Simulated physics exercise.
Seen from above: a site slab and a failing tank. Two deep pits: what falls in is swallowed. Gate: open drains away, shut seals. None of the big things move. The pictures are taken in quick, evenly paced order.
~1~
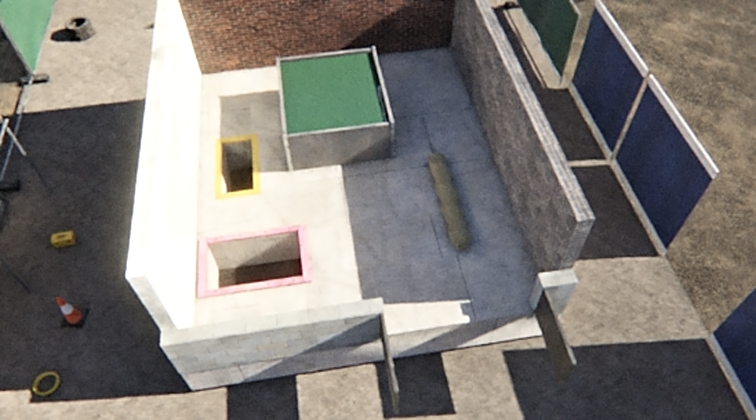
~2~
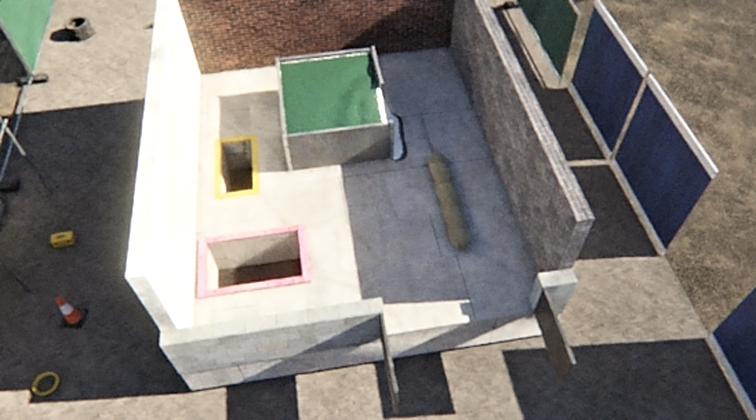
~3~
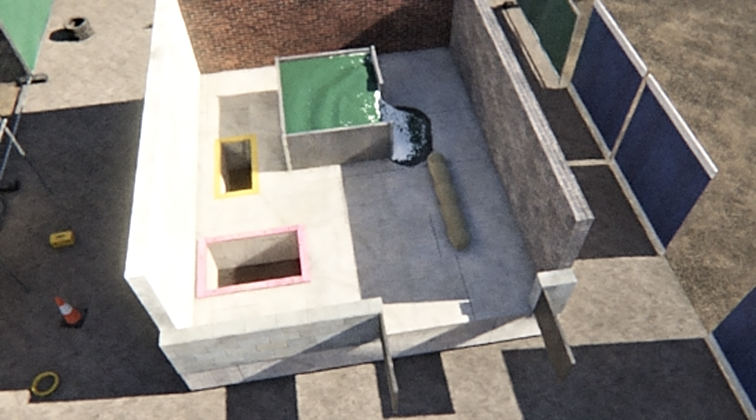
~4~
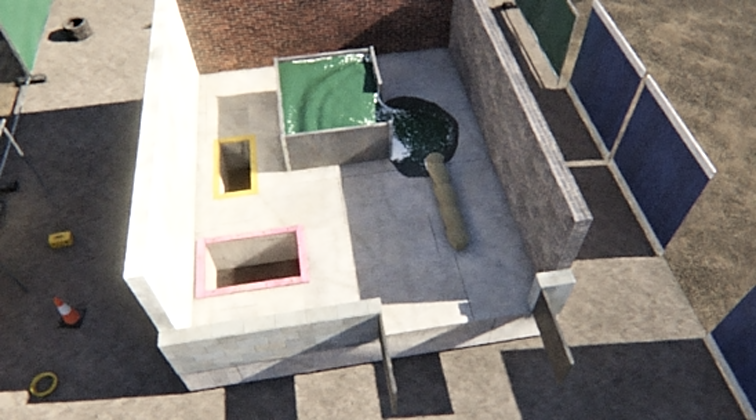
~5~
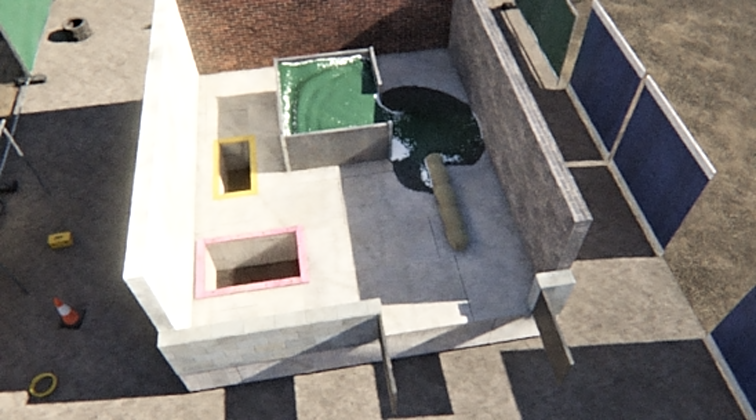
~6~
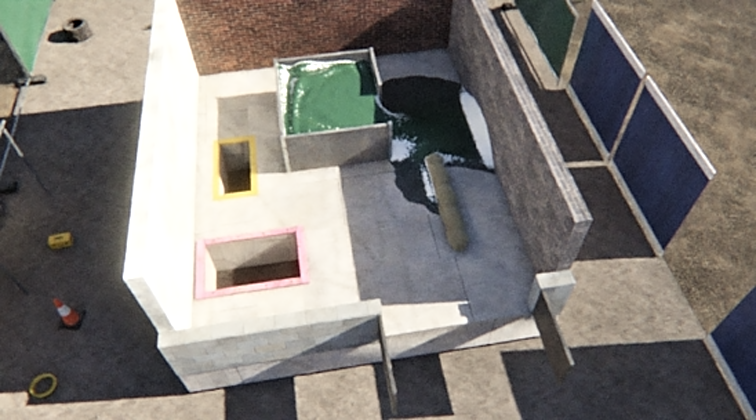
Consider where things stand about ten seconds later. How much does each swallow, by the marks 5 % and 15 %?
In the end the gate will likely win a major part beyond fifteen per cent, the pink pit will likely win a minor part below five per cent, the yellow pit will likely win a middling part of five to fifteen per cent.
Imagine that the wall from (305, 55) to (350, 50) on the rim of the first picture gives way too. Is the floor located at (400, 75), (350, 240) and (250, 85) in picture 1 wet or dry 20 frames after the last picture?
Listed in order, they come out sitting in a pool, without a puddle and sitting in a pool.
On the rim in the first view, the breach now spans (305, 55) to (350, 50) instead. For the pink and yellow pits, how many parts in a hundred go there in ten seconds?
In percent: Pink 4, yellow 25.
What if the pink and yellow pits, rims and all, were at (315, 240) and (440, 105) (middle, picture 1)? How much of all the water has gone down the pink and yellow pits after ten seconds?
Pink: 0 %; yellow: 45 %.
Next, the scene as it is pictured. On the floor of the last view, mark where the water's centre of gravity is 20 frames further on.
About (386, 129).
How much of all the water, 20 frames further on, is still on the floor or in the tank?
Estimate: Near 90 %.
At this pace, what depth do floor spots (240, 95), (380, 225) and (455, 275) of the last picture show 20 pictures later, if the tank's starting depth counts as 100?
In the order asked, some 6, 2 and 4 in a hundred.
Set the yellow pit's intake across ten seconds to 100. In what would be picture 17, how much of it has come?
By my reckoning, 0 percent.
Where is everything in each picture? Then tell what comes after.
The tank at (332, 93) is whole and still, in the first frame.
The front is at (396, 159), out from the gap at (385, 124), in the second frame.
Water pours out at (385, 126) and has run to (420, 114), in the third frame.
Water pours out at (384, 128) and has run to (449, 117), in the fourth frame.
Water pours out at (384, 128) and has run to (483, 144), in the fifth frame.
Water pours out at (384, 128) and has run to (461, 87), in the sixth frame.
A moment on, water covers 25 % of the floor; the gate 0 %, the pink pit 0 %, the yellow pit 0 %.
Next, water covers 40 % of the floor; the gate 1 %, the pink pit 0 %, the yellow pit 0 %.
Then, water covers 55 % of the floor; the gate 11 %, the pink pit 0 %, the yellow pit 0 %.
Later, water covers 65 % of the floor; the gate 24 %, the pink pit 0 %, the yellow pit 2 %.
In the end, water covers 80 % of the floor; the gate 36 %, the pink pit 1 %, the yellow pit 10 %.
